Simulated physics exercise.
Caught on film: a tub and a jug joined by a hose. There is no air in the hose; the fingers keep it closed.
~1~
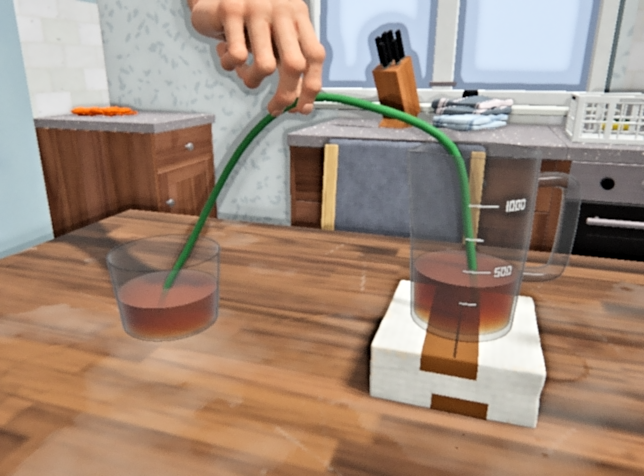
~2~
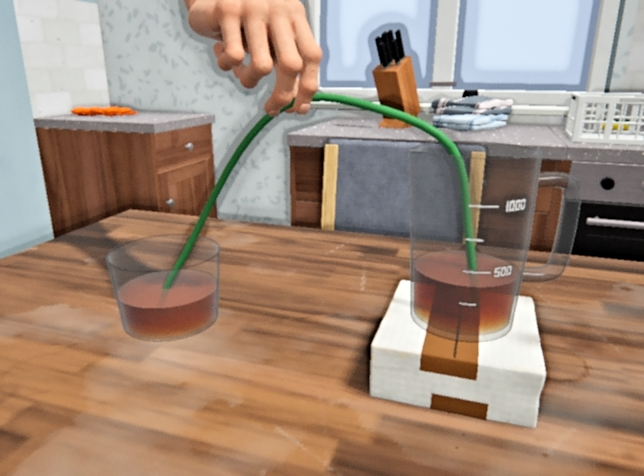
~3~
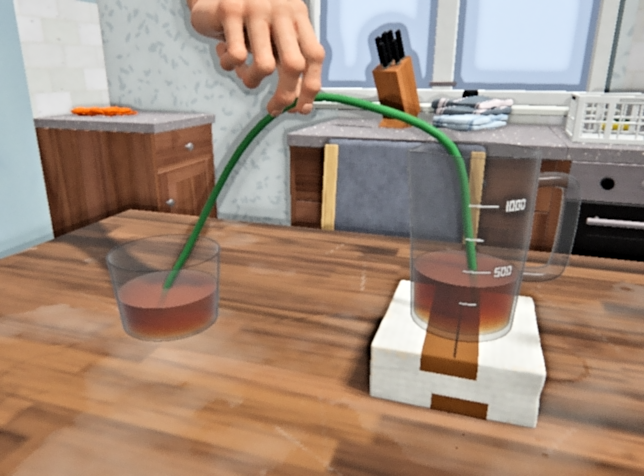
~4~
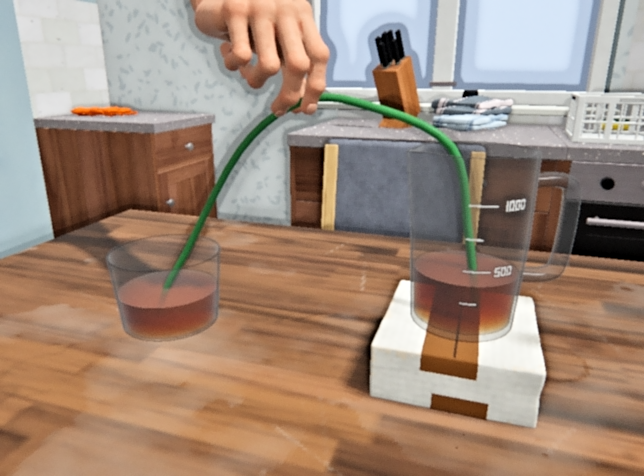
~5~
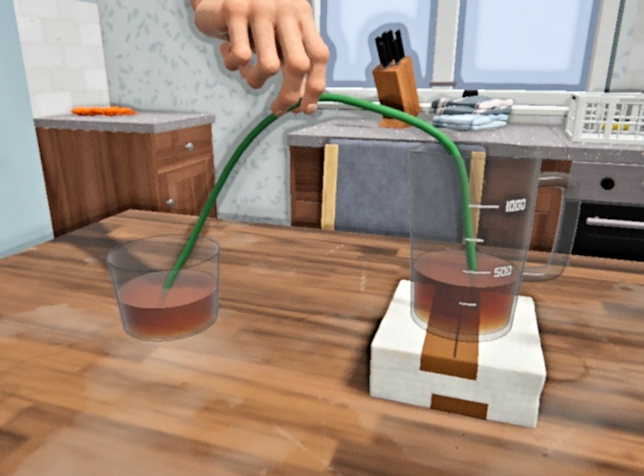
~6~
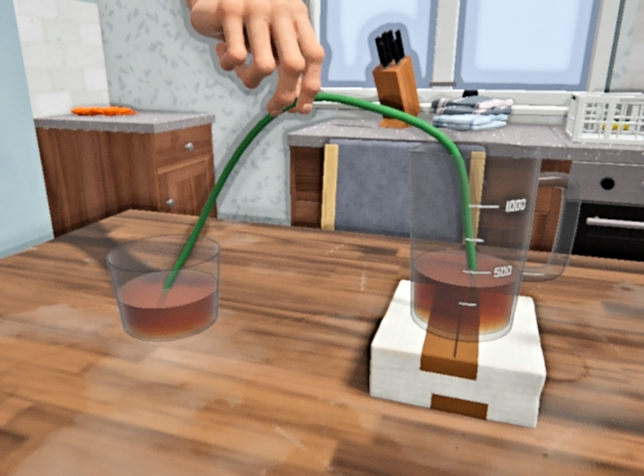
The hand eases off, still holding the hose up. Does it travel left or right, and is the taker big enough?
It flows leftwards, and the one that fills has room for it.
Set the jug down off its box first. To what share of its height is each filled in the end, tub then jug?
Roughly 50 per cent, then 25 per cent.
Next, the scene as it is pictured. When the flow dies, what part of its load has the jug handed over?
About 70 per cent.
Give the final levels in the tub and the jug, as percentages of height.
In turn 70 and 10 per cent.
Next, the tub is about half full; the jug is about a quarter full.
After that, the tub is about two thirds full; the jug is nearly empty.
Finally, the tub is about three quarters full; the jug is nearly empty.
